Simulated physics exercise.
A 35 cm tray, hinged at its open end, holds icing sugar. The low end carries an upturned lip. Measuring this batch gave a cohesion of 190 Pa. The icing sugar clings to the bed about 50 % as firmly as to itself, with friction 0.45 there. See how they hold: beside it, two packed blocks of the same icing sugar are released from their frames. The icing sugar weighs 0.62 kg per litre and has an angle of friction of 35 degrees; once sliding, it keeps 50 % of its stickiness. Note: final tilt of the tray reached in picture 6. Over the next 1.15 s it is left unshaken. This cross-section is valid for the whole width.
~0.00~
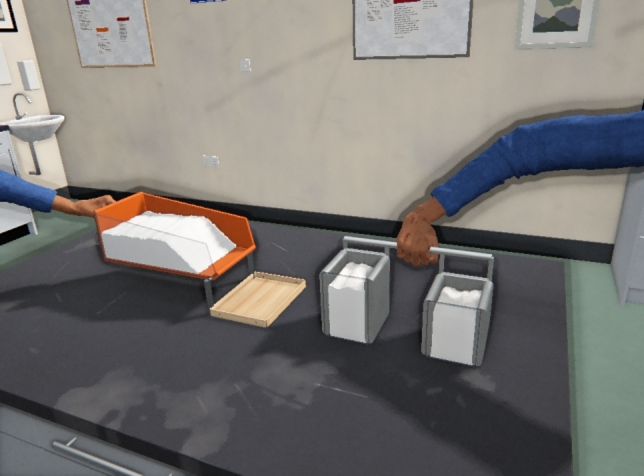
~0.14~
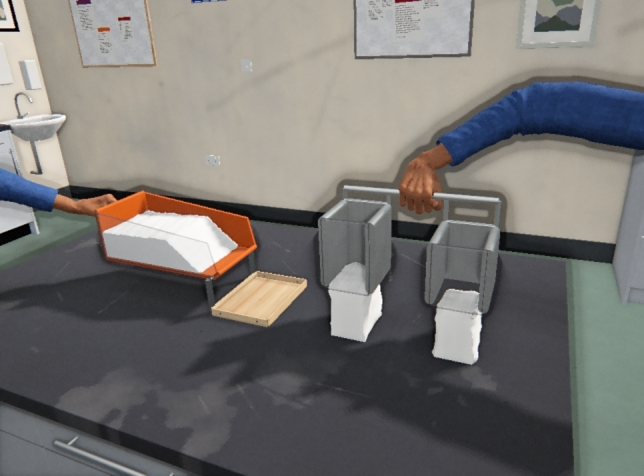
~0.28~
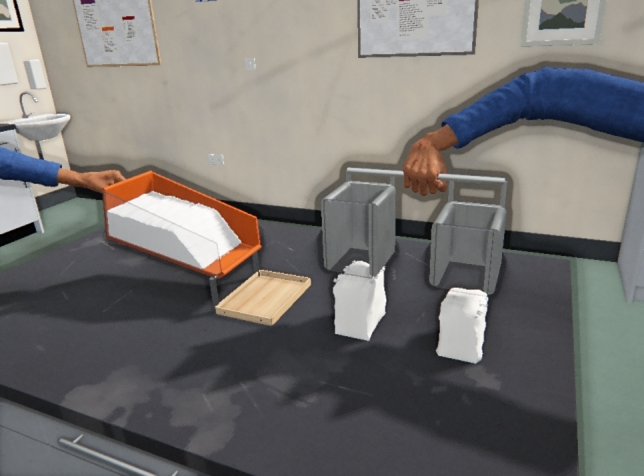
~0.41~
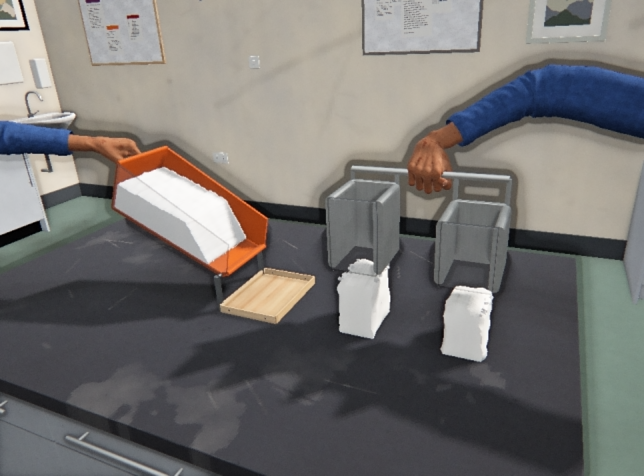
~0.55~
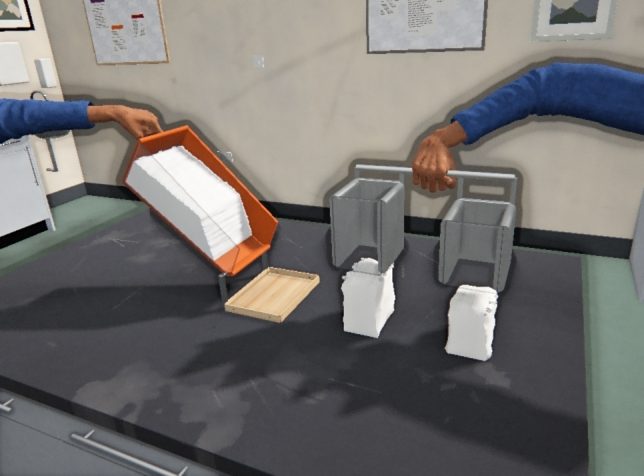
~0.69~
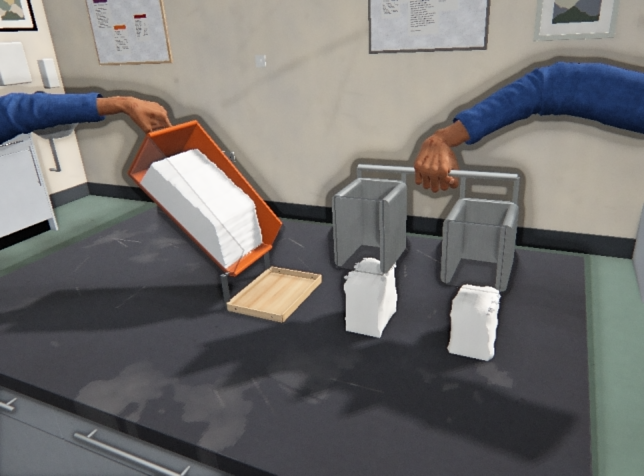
A hand lifted two gray molds off two blocks of white powder, which stayed standing on the dark table, and then another hand on the left steadily tilted an orange tray of powder steeply upward.
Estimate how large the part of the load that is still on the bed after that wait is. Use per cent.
I would say roughly 53 per cent.
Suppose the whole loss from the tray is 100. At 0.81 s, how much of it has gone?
The value is close to 0 %.
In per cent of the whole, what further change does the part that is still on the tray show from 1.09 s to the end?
Close to 14 percent of the whole.
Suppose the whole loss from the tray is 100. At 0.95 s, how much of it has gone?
Some 40 per cent.
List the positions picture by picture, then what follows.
The first frame shows top of the high end at (96, 213), tilt 0 degrees; leading edge of the icing sugar at (196, 271); blocks stand 14 cm, 11 cm (left to right).
The second frame shows top of the high end at (98, 212), tilt 0 degrees; leading edge of the icing sugar at (197, 270); blocks stand 14 cm, 11 cm (left to right).
The third frame shows top of the high end at (105, 191), tilt 10 degrees; leading edge of the icing sugar at (201, 266); blocks stand 14 cm, 11 cm (left to right).
The fourth frame shows top of the high end at (120, 164), tilt 24 degrees; leading edge of the icing sugar at (207, 261); blocks stand 14 cm, 11 cm (left to right).
The fifth frame shows top of the high end at (141, 143), tilt 37 degrees; leading edge of the icing sugar at (213, 256); blocks stand 14 cm, 11 cm (left to right).
The sixth frame shows top of the high end at (150, 137), tilt 42 degrees; leading edge of the icing sugar at (225, 264); blocks stand 14 cm, 11 cm (left to right).
After 0.81 s, the tilt is 42 degrees and 99 % is on the bed.
After 0.95 s, the tilt is 42 degrees and 80 % is on the bed.
After 1.09 s, the tilt is 42 degrees and 66 % is on the bed.
After 1.22 s, the tilt is 42 degrees and 56 % is on the bed.
After 1.80 s, at the end, the tilt is 42 degrees and 53 % is on the bed.
